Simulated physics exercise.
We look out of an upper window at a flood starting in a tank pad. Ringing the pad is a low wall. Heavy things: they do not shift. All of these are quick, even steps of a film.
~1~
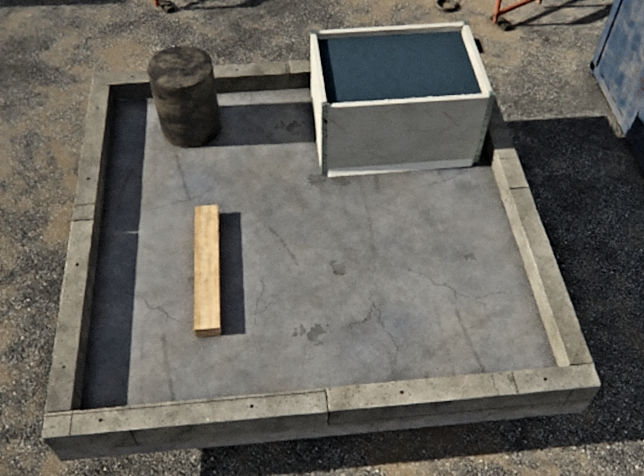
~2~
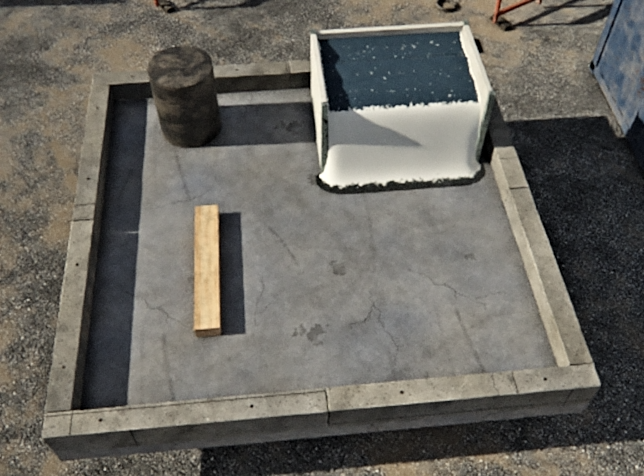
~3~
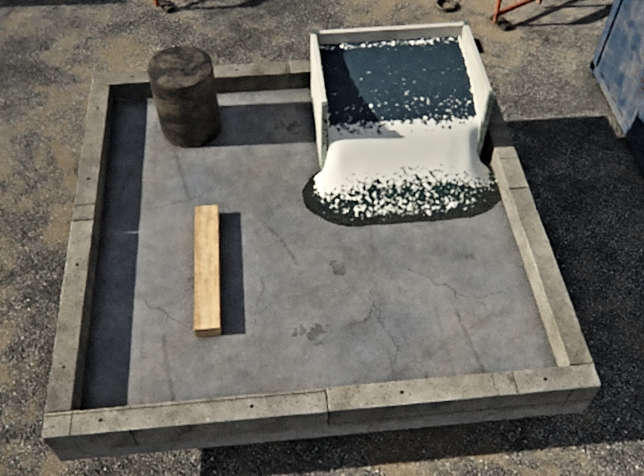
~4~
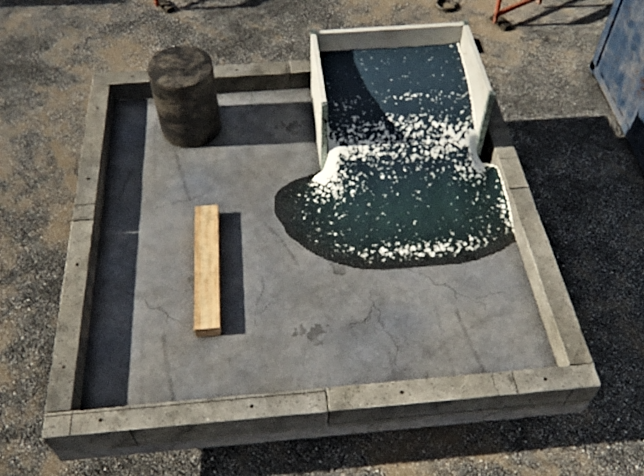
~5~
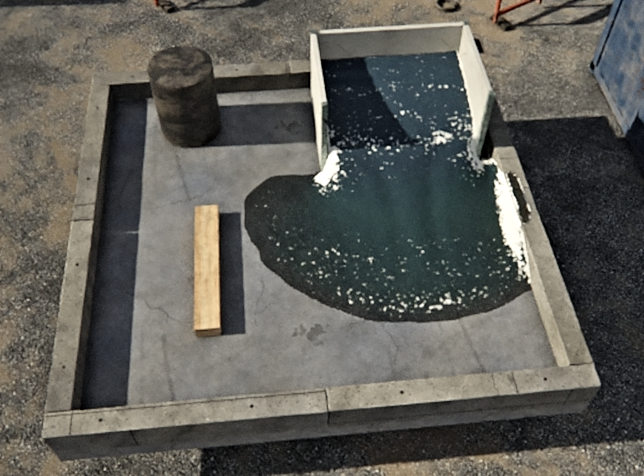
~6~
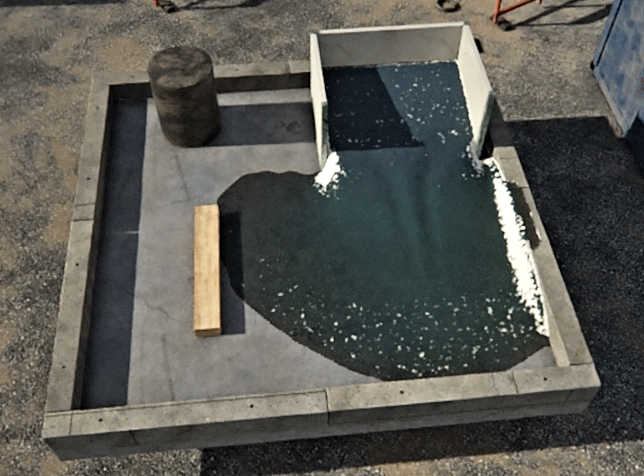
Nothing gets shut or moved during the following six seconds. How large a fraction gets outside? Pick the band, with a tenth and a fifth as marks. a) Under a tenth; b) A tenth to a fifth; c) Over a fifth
b.
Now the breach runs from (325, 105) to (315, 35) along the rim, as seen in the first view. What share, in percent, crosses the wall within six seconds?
About 12 %.
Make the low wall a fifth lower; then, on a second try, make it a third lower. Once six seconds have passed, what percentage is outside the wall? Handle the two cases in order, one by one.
24 and 30 per cent, in that order.
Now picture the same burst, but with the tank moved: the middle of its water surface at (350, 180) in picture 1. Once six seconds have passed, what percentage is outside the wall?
Share noted: About 30 %.
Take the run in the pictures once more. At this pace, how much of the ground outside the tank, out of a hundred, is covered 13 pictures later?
Around 65 percent of it.
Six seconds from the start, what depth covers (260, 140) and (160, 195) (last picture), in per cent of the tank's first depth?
The first spot is at about 14 percent, the second at about 6 percent.
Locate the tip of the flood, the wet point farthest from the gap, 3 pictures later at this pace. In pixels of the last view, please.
About at (198, 410).
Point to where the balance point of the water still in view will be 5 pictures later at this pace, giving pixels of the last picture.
I'd say near (403, 241).
A moment on, water covers 50 % of the floor; the low wall has let 0 % over.
Next, water covers 50 % of the floor; the low wall has let 2 % over.
Then, water covers 60 % of the floor; the low wall has let 13 % over.
Later, water covers 80 % of the floor; the low wall has let 15 % over.
In the end, water covers 80 % of the floor; the low wall has let 15 % over.
